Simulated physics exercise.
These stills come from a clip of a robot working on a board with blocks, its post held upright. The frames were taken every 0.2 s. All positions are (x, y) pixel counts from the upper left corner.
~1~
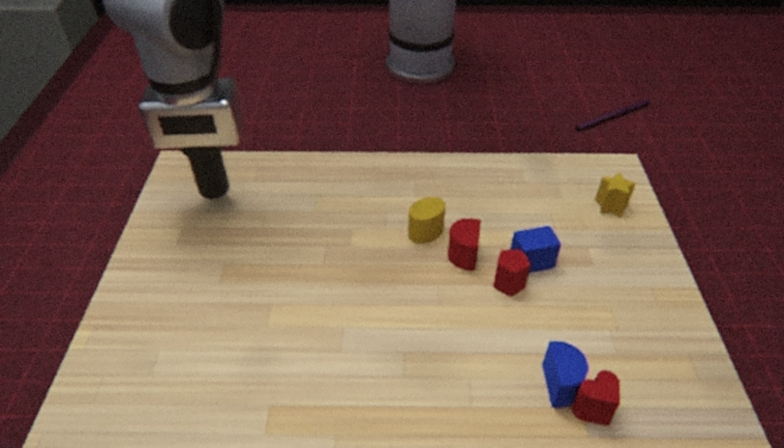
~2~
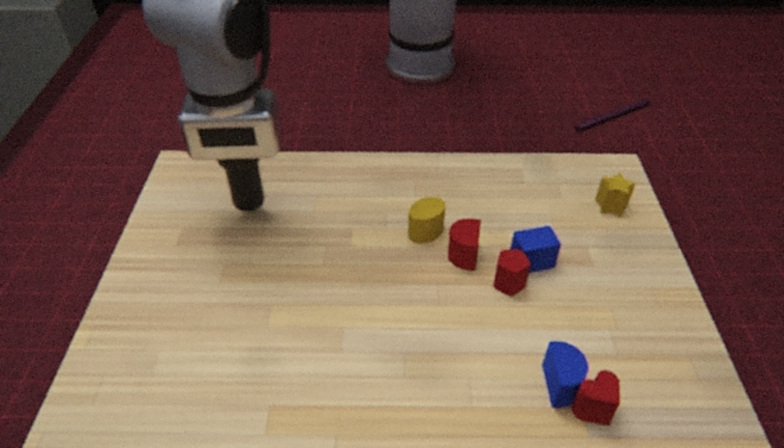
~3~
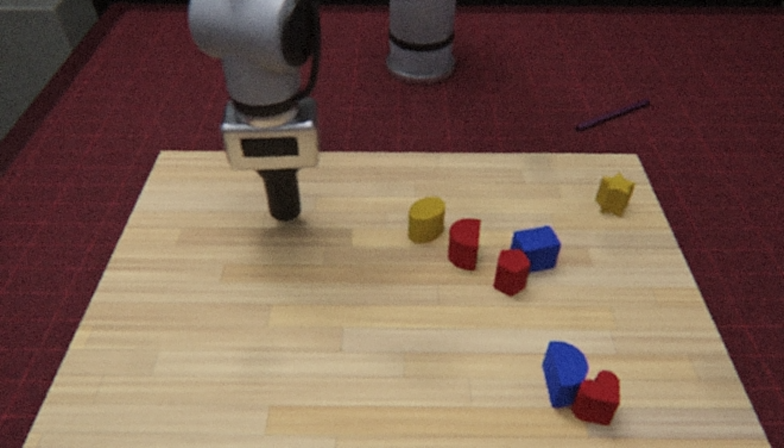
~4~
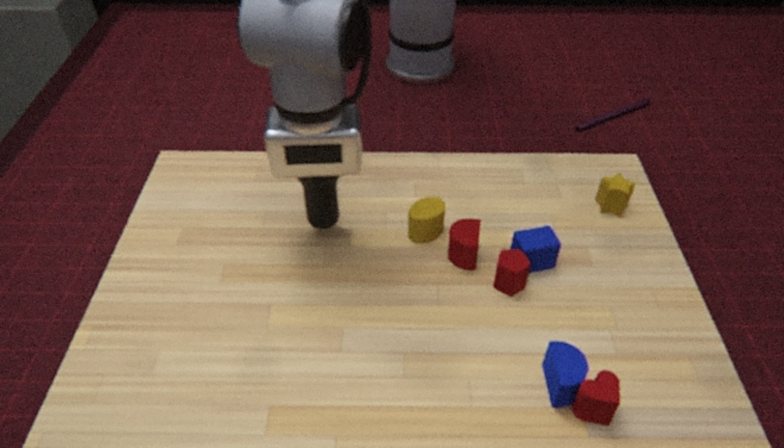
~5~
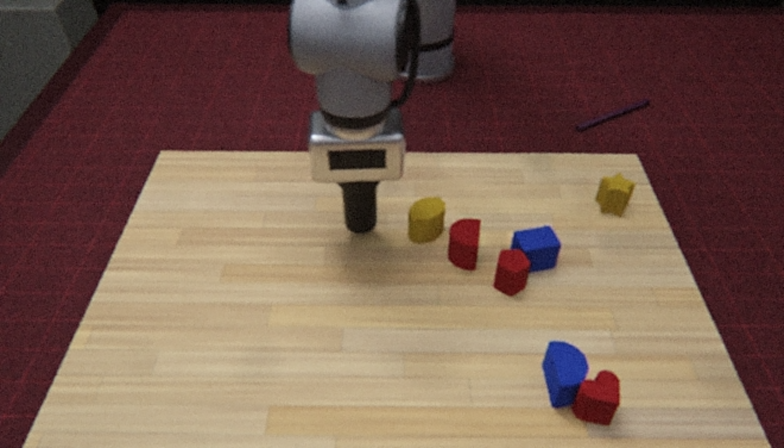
On a light wooden board scattered with red, blue and yellow blocks, a robot arm moved its dark post steadily right and slightly nearer, approaching the yellow oval block while all the blocks stayed still.
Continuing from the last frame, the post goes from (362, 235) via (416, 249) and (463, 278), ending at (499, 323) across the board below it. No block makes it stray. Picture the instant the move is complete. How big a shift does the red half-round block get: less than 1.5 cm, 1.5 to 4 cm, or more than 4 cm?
It goes 1.5 to 4 cm.
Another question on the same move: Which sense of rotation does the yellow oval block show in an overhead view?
Bird's-eye view: Counterclockwise.
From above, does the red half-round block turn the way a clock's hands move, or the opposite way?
The turn is anti-clockwise.
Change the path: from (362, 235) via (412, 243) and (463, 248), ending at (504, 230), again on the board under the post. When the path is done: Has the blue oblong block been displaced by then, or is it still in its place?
It's moved.
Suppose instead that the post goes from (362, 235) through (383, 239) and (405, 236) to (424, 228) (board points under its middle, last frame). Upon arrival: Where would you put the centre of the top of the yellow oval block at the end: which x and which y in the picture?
When the path ends, it will be at (460, 198).
On the path given first. One third of the way, post at (417, 238); yellow oval block at (442, 207), turned 40° anticlockwise.
Two thirds of the way, post at (465, 267); yellow oval block at (446, 208), turned 60° anticlockwise; red half-round block at (489, 236), turned 60° anticlockwise.
At the end, post at (501, 311); yellow oval block at (446, 208), turned 60° anticlockwise; red half-round block at (489, 236), turned 60° anticlockwise; red five-sided block still.
